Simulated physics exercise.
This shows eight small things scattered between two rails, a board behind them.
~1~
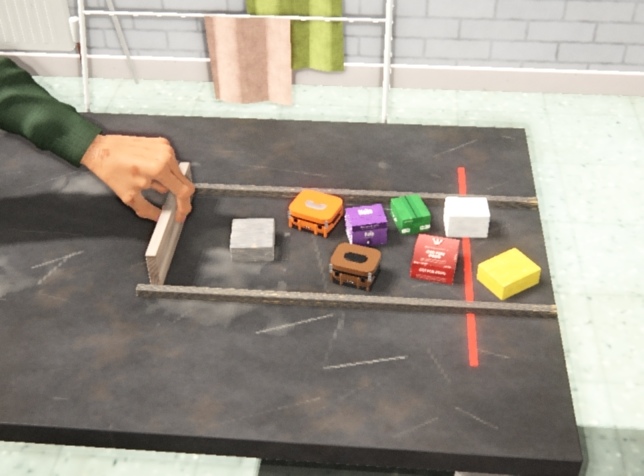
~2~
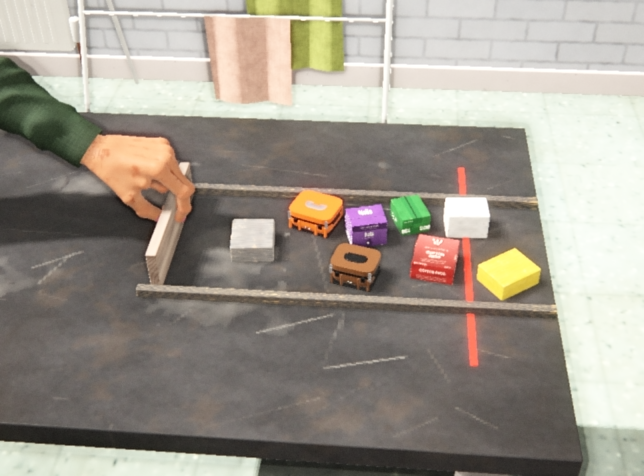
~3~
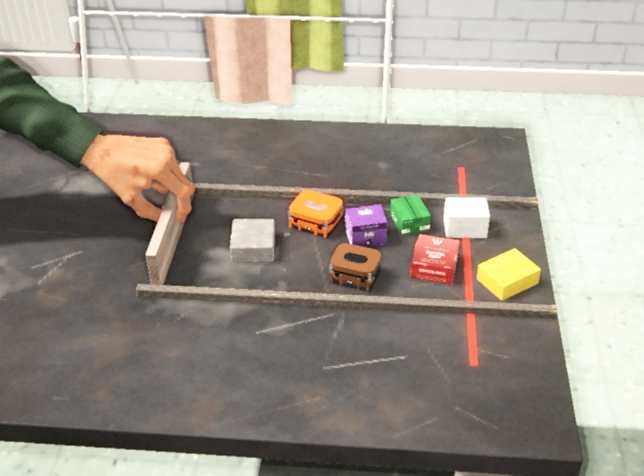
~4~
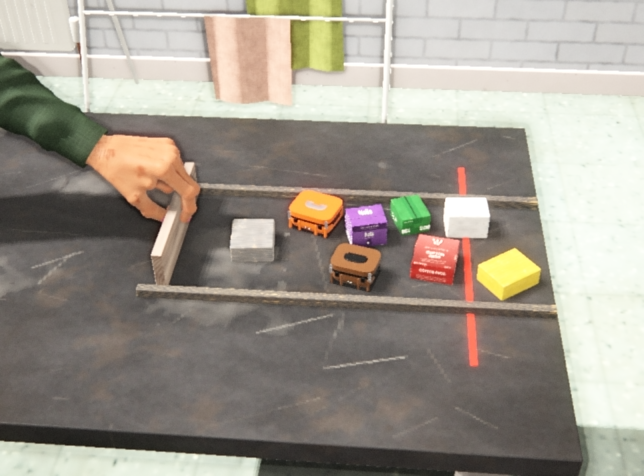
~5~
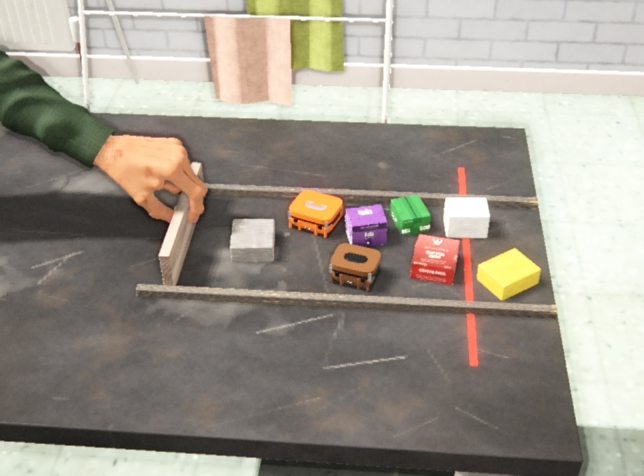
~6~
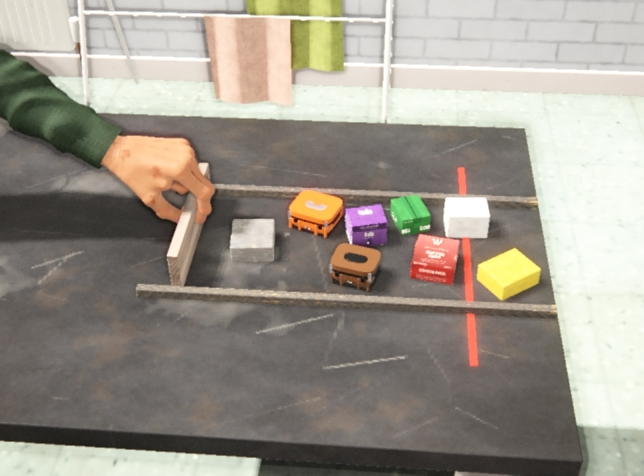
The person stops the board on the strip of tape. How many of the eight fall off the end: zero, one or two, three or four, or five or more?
Outcome: The number that fall off is one or two.
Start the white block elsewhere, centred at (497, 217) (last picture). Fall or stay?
Then it comes down.
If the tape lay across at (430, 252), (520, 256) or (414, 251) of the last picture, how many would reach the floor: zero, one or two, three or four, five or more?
For each place: None at all; five or over; zero.
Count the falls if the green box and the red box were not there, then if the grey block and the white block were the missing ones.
Fallen: 0, and 1 in the other try.
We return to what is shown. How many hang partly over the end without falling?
The number is 4.
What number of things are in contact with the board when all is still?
In contact: 3.
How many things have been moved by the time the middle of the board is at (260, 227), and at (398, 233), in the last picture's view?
1 and 8.
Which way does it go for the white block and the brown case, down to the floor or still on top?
The white block drops off, the brown case survives.
Soon after, none off yet; yellow block at rest near (509, 274); white block at rest near (466, 218); red box at rest near (435, 259).
At rest, the number that fall off is one or two; fallen, white block.
